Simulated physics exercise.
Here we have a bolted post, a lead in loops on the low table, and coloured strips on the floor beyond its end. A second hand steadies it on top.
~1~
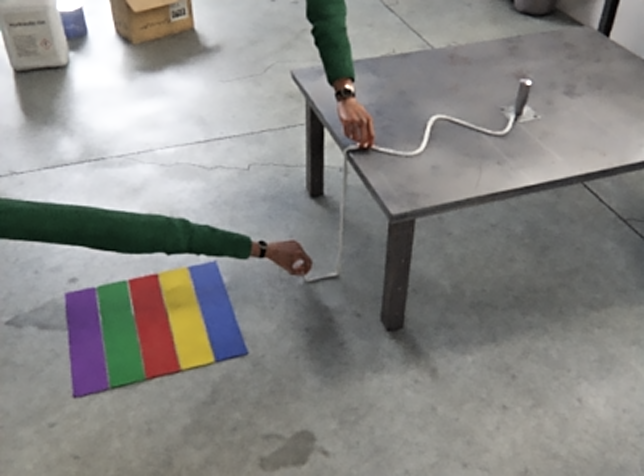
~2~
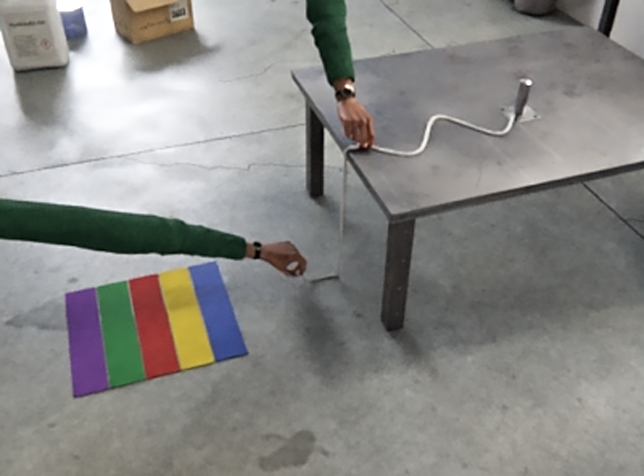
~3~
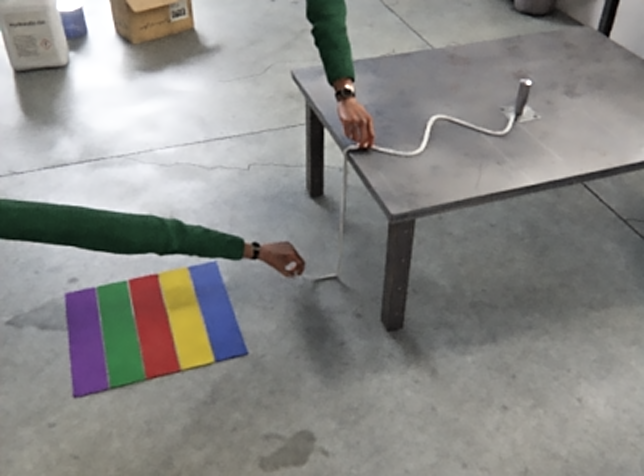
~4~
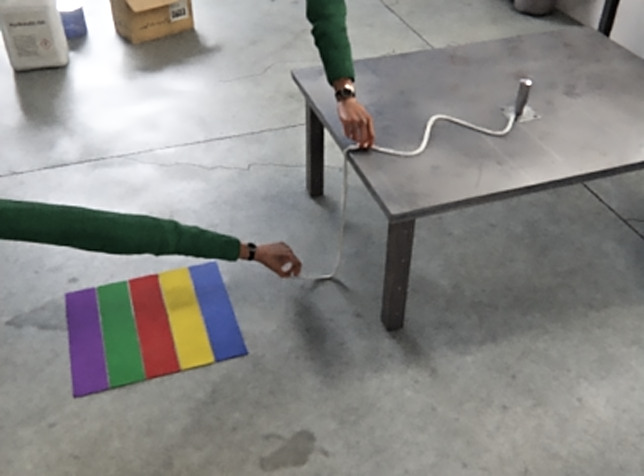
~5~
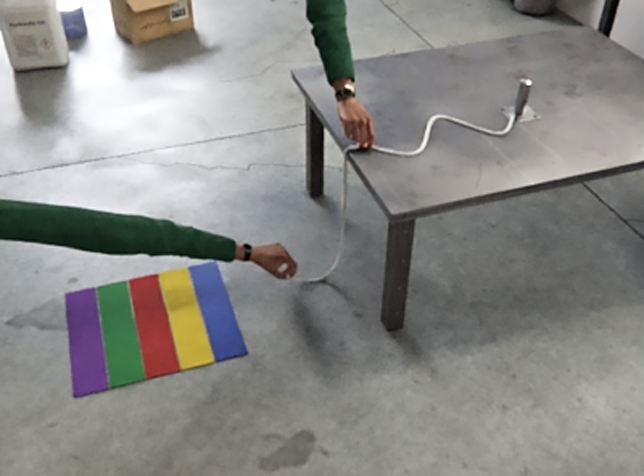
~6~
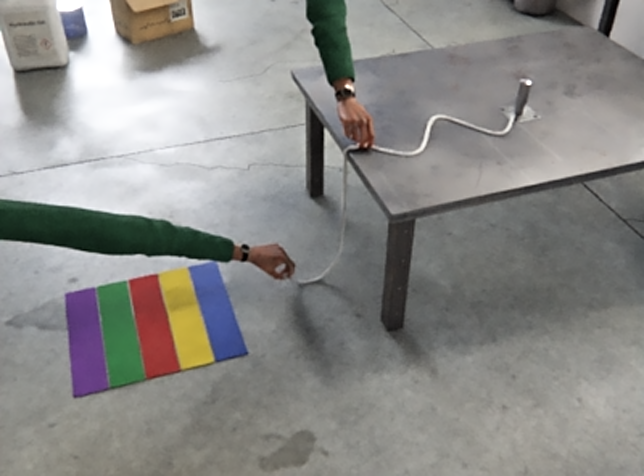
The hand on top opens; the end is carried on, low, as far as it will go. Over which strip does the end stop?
It gets as far as the green strip.
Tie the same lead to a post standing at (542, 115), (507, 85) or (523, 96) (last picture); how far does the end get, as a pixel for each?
In that order: (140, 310), (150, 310) and (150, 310).
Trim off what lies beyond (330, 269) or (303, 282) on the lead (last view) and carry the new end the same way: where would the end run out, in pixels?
About (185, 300) and (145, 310).
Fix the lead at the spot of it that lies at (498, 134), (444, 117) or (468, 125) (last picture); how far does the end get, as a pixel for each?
In that order: (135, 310), (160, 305) and (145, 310).
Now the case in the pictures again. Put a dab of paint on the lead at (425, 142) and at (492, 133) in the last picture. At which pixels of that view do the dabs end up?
About (364, 143), and the other about (466, 123).
Early on, end near (184, 300); over yellow.
Midway, end near (142, 309); over red.
At the end of the slack, end near (116, 315); over green. The green one.
